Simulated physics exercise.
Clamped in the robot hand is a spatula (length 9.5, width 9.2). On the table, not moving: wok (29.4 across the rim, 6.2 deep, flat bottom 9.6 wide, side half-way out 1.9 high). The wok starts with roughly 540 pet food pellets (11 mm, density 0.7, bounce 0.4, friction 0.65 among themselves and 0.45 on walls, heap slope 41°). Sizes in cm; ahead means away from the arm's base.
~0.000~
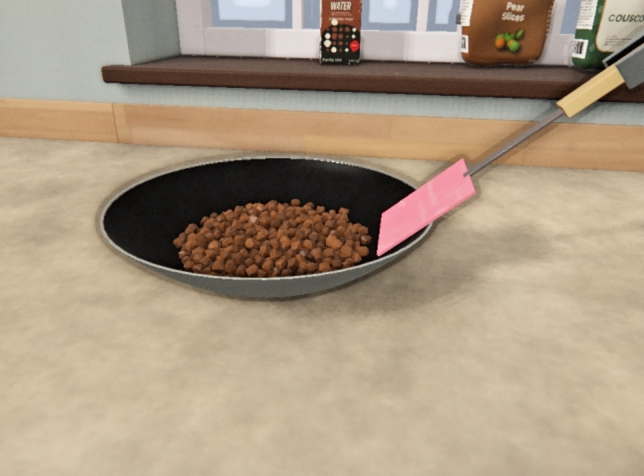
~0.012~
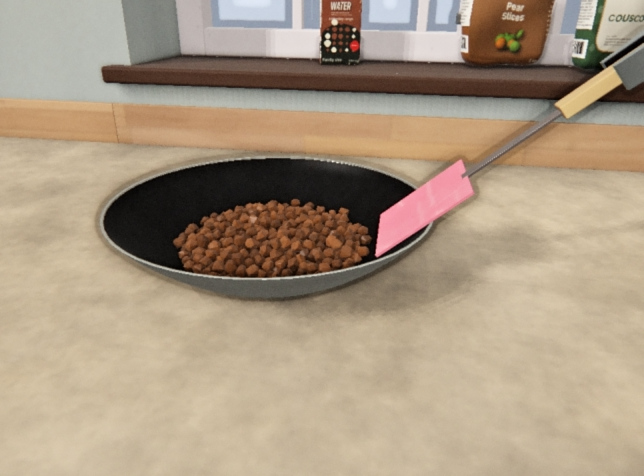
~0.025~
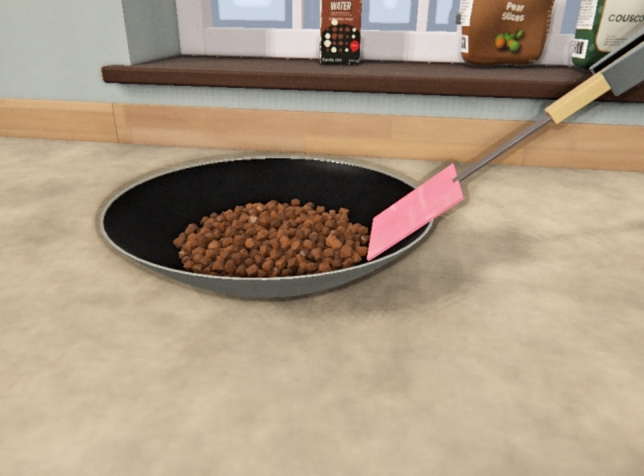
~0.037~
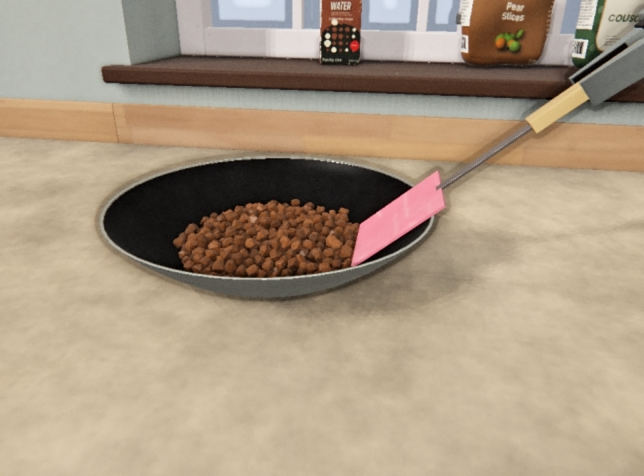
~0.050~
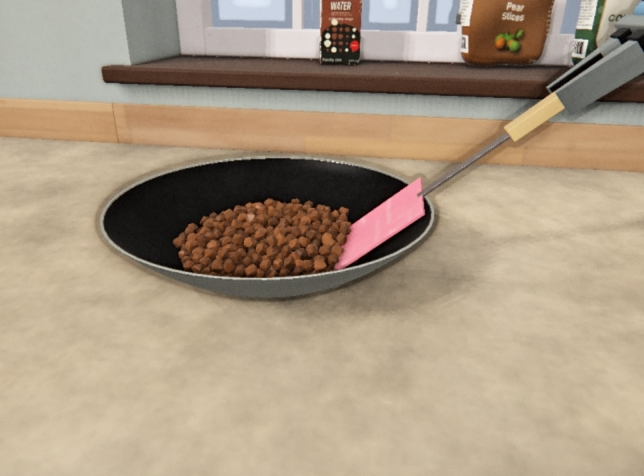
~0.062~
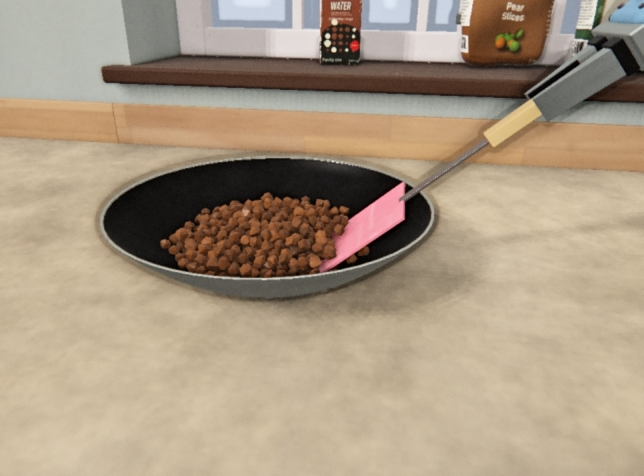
A pink spatula clamped in a robot hand starts at the right side of a dark wok on the table, then slides down and left into the heap of brown pellets, pushing some of them leftward.
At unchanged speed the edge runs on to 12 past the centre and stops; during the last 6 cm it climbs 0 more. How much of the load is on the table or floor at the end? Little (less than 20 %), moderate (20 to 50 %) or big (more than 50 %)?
On the table or floor the share is big, more than 50 %.
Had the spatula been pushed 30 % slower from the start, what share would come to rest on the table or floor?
In that case some 55 per cent.
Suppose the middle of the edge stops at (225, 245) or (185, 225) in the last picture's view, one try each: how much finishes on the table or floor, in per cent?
About 10 and 50 per cent.
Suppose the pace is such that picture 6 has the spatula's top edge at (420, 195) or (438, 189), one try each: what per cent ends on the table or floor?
About 55 and 50 per cent.
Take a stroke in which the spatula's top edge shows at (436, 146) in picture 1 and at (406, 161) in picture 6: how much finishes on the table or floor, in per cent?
Some 50 per cent.
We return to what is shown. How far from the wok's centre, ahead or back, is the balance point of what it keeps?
About 2.5 cm ahead.
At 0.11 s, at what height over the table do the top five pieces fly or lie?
About 7 cm.
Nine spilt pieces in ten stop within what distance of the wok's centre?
About 55 cm.
By 0.11 s, sloping 41°, highest piece 9 above the table; 539 in the wok, 1 on the blade or in flight.
By 0.15 s, sloping 41°, highest piece 13 above the table; 527 in the wok, 13 on the blade or in flight.
By 0.38 s, sloping 41°, highest piece 17 above the table; 222 in the wok, 50 on the table or floor, 268 on the blade or in flight.
By 1.43 s, sloping 41°, highest piece 5 above the table; 318 on the table or floor, 222 in the wok.
Final count, 318 on the table or floor, 222 in the wok. That is 59 % on the table or floor.
